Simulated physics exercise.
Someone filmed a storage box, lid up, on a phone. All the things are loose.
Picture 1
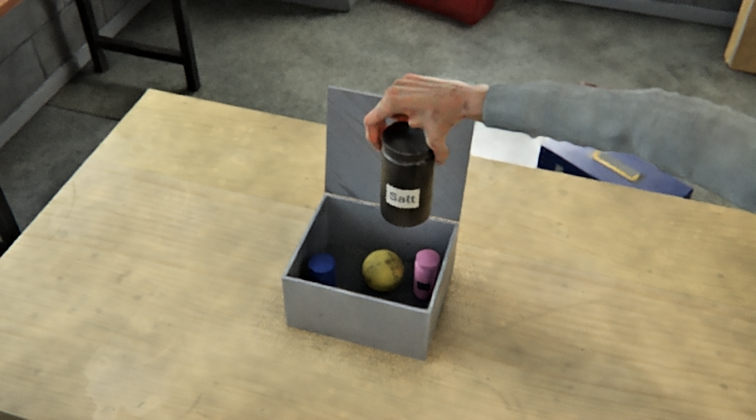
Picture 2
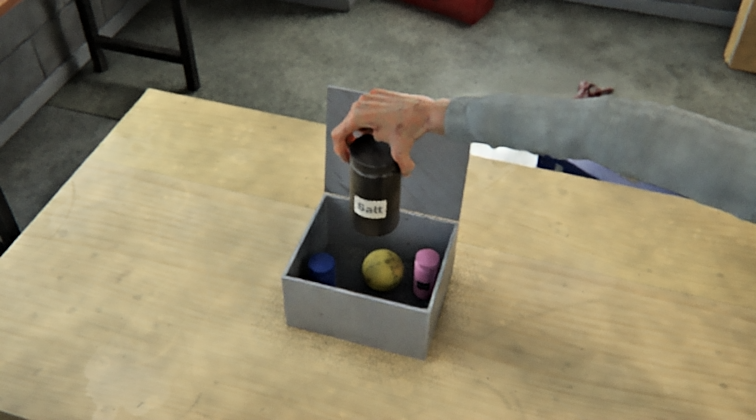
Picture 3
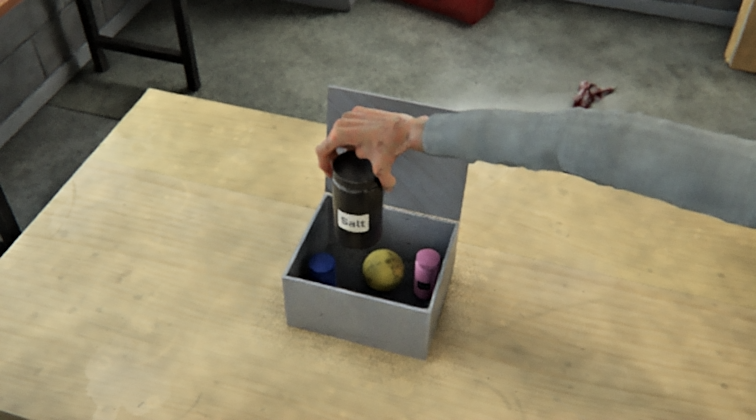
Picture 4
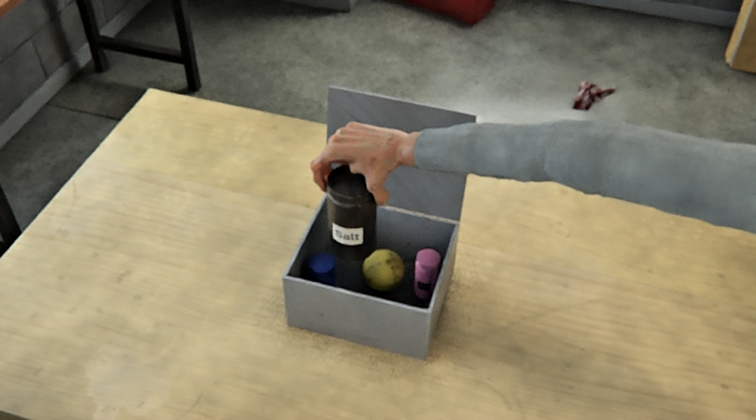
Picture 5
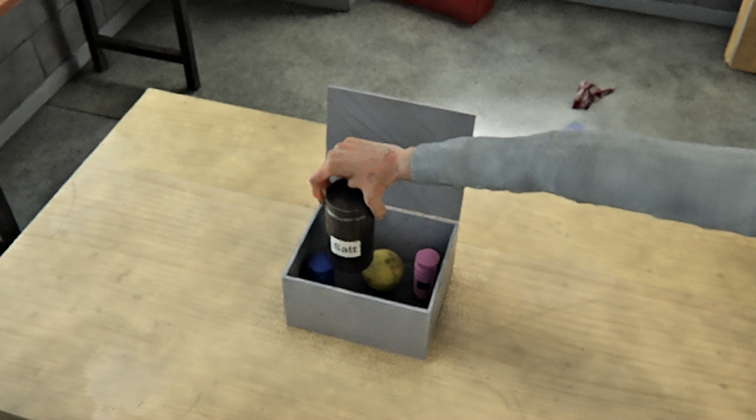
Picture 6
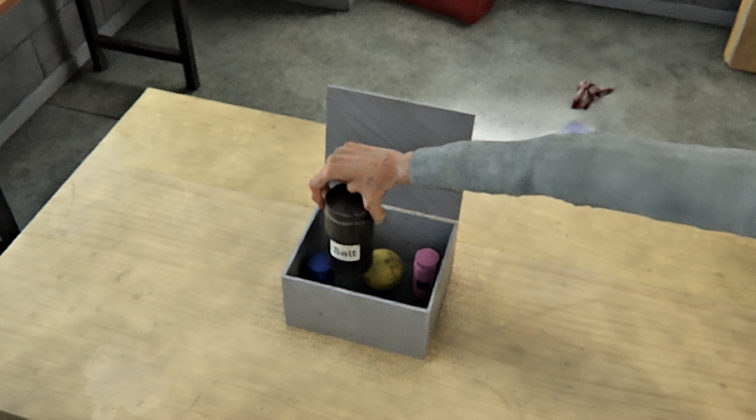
On a wooden table, a hand lowering a black salt jar into an open grey box holding blue, yellow and pink items.
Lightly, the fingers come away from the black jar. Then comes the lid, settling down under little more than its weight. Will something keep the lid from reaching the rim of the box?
No, it settles onto the rim.
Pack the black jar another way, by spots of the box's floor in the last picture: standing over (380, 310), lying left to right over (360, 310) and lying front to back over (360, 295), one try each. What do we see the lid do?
First try: The lid remains open; second try: It remains open; third try: It comes all the way down.
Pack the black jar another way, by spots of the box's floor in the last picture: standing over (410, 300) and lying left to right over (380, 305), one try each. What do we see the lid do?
Try one: Lid goes down; try two: Lid goes down.
Then, 0.70 s after the last picture, black jar on its side near (378, 309); yellow ball rolled about its own width; blue shaker tipped 7° from how it was.
Then, 1.60 s after the last picture, lid 55° above the rim; black jar on its side near (379, 306); yellow ball rolled about its own width.
At rest, lid shut; tipped over in the box, black jar; moved from the start, yellow ball; the other 2 in place. Seen from the same camera at the end, black jar near (379, 307).
